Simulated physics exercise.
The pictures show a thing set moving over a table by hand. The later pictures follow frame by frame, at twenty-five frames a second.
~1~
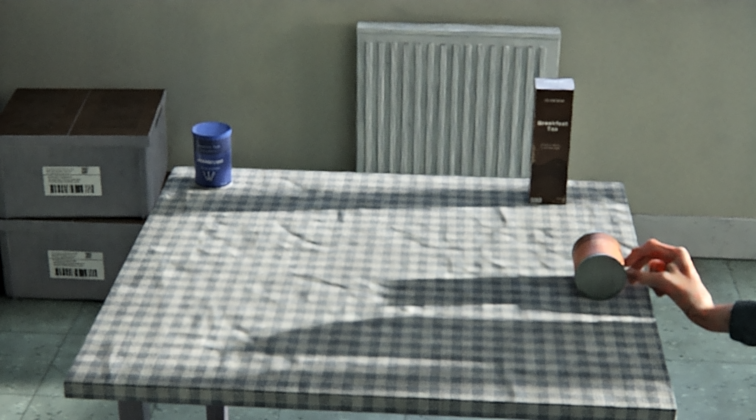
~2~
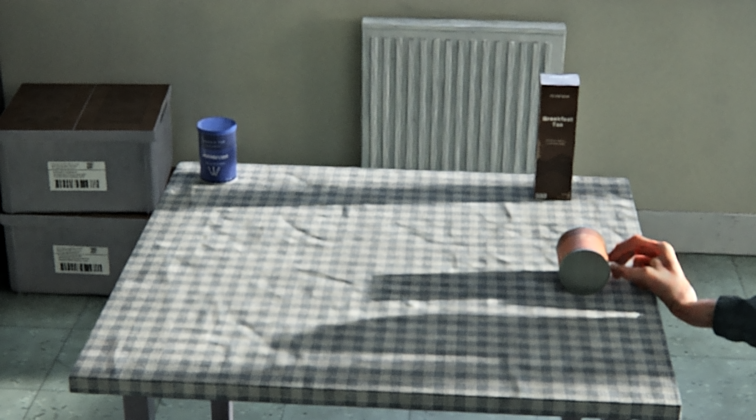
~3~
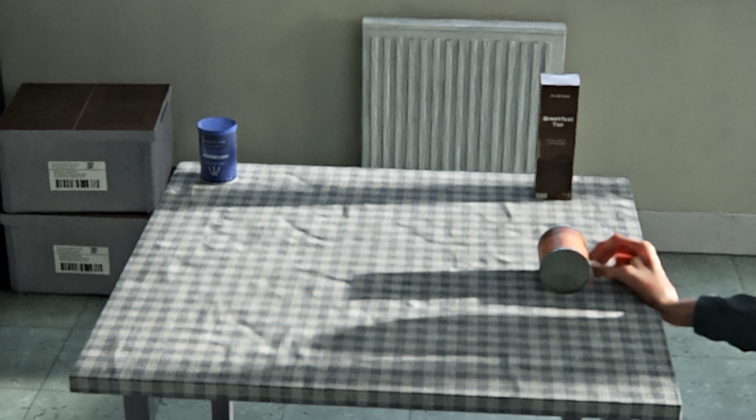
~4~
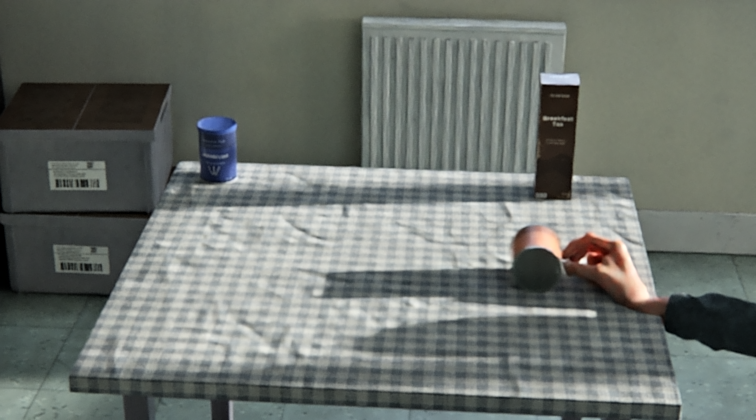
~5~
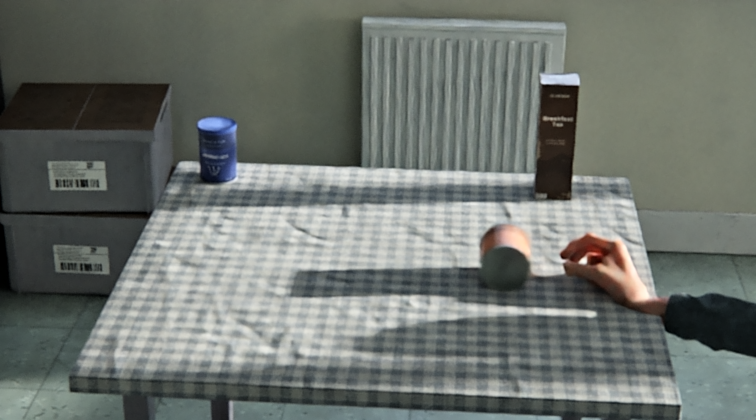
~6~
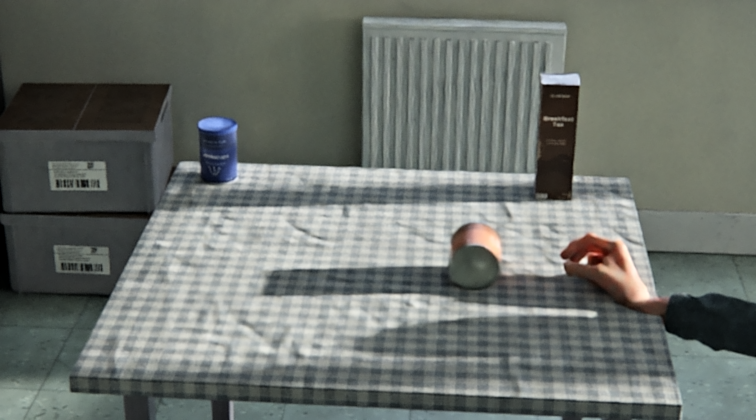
An orange tin lying on its side rolls leftward across a table with a grey checked cloth, seen from slightly above in a room with a pale radiator. A blue tin stands at the back left, a dark brown box at the back right, and stacked cartons sit at left. A hand pushes the orange tin from the right, then stays behind as it rolls on, the view shifting slightly early on.
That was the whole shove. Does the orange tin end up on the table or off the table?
The orange tin goes over the edge.
Then, 0.20 s past the last view, orange tin displaced well along near (333, 250).
Then, 0.60 s past the last view, orange tin now off the table.
Then, 0.90 s past the last view, things are still on the move.
Finally, off the table, orange tin.
